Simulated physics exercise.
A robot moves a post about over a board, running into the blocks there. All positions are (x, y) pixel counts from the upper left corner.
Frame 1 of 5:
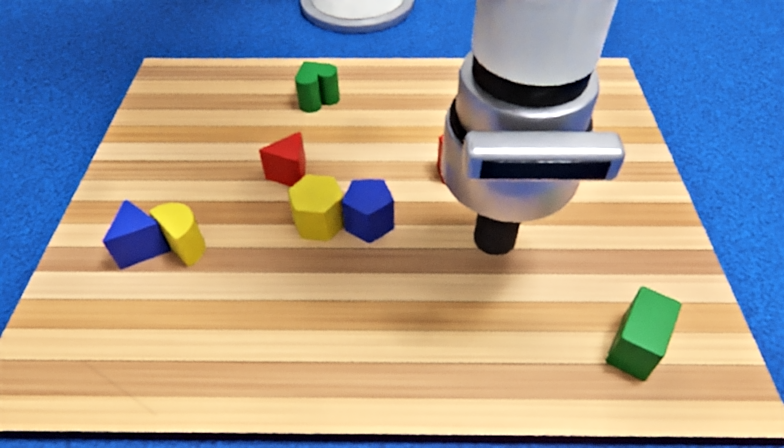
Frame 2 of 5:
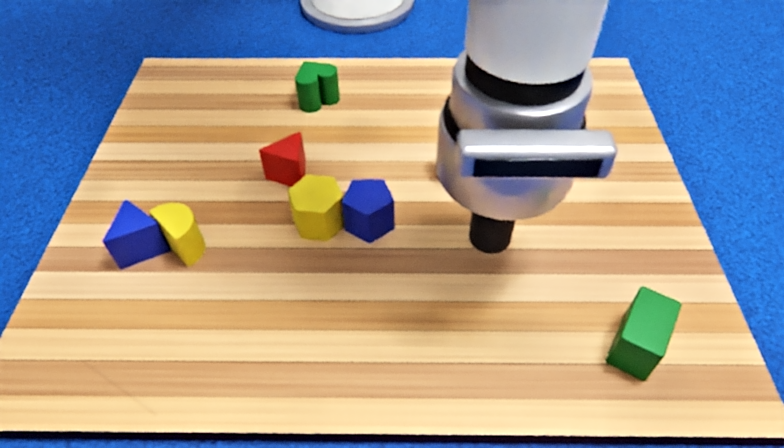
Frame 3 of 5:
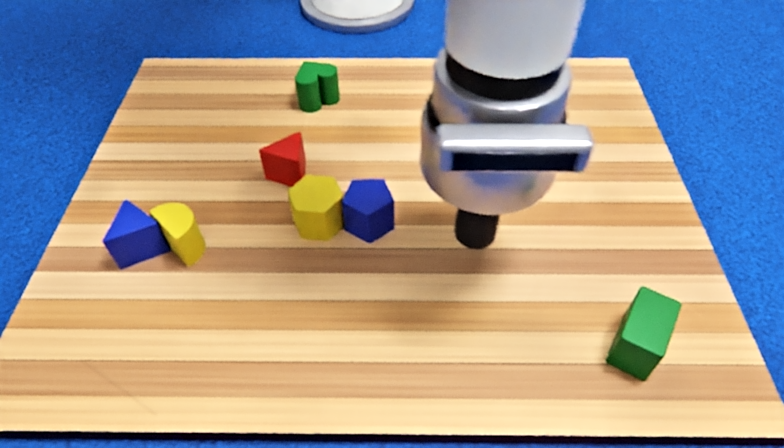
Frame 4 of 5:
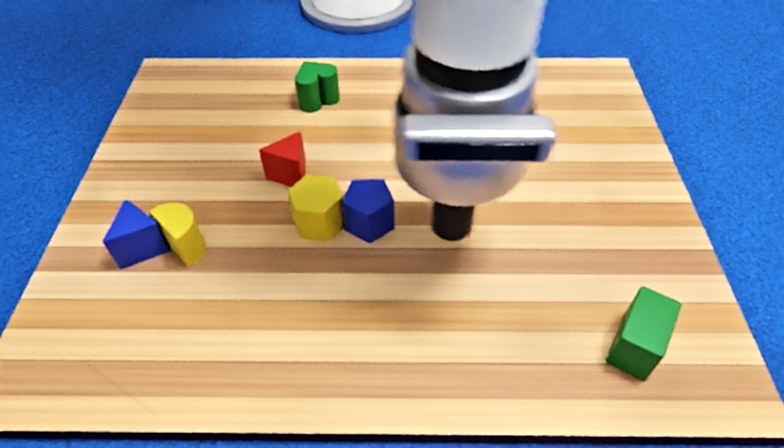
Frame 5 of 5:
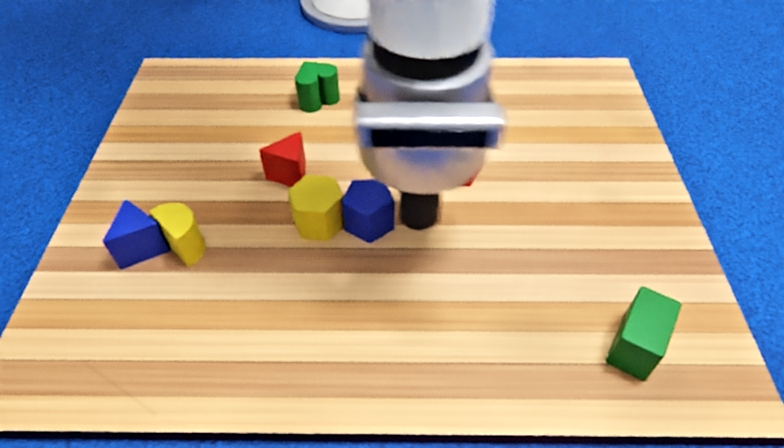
To begin with, a robot arm holds a dark post over a striped wooden board, to the right of a blue pentagonal block and a yellow hexagonal block. The arm then moves the post left, slowly at first, until it is close beside the blue block, while the scattered blocks stay still.
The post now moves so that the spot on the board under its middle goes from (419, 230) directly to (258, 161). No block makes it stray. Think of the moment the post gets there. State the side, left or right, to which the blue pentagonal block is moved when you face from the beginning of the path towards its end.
Taking start-to-end as forward, the block's sideways shift goes to the left.
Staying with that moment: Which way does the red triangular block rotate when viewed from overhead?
It twists clockwise.
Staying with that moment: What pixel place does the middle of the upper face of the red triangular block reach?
Its top middle: (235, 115).
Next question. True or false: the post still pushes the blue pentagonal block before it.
False.
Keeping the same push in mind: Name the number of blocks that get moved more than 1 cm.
My count: 3 or more.
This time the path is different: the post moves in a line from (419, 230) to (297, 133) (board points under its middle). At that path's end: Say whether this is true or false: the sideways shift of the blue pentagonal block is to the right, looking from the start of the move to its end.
That is false.
What follows on the original path. One third of the way, post at (360, 190); yellow hexagonal block at (266, 196); blue pentagonal block at (314, 185), turned 40° anticlockwise.
Two thirds of the way, post at (305, 167); red triangular block at (276, 139), turned 15° clockwise; yellow hexagonal block at (241, 206), turned 45° anticlockwise; blue pentagonal block at (270, 173), turned 95° anticlockwise.
At the end, post at (254, 146); red triangular block at (235, 115), turned 65° clockwise; yellow hexagonal block at (239, 207), turned 50° anticlockwise; blue pentagonal block at (258, 170), turned 120° anticlockwise; red pentagonal block still.
